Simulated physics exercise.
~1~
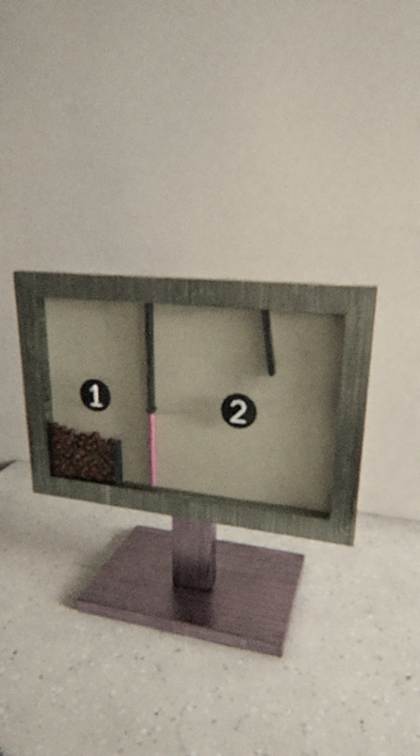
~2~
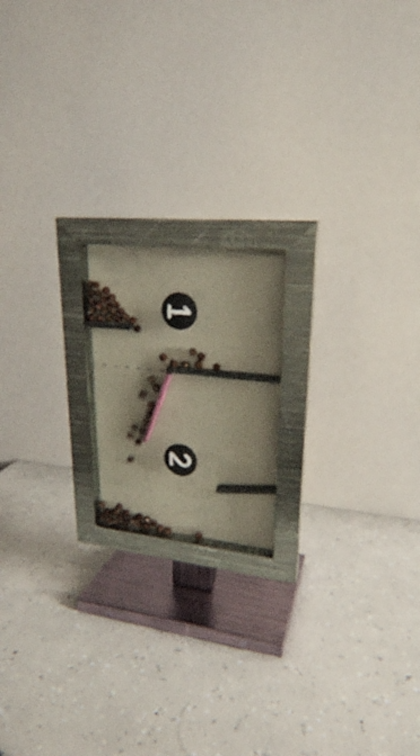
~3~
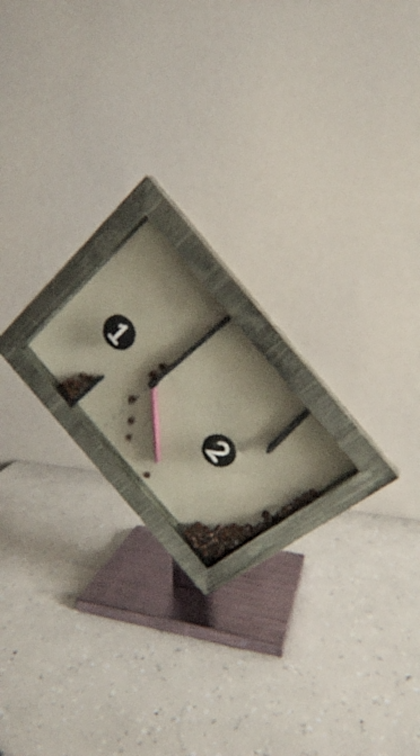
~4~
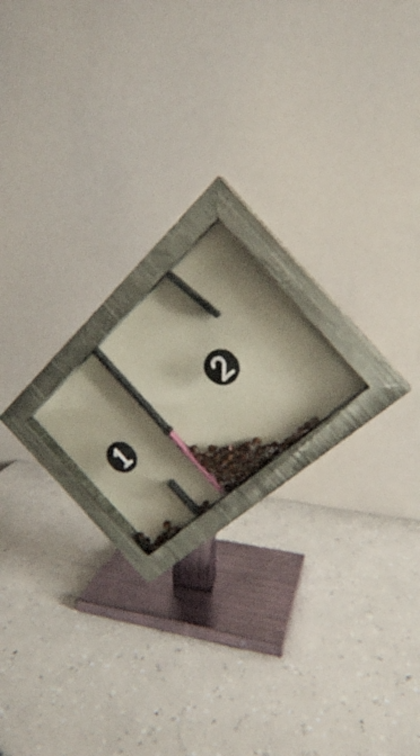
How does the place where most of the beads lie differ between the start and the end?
At the start the beads were piled in the lower left corner of the case, in side one. By the end most of them lay in side two, heaped against the closed pink flap and the low edge of the tilted case, with a smaller share in side one.
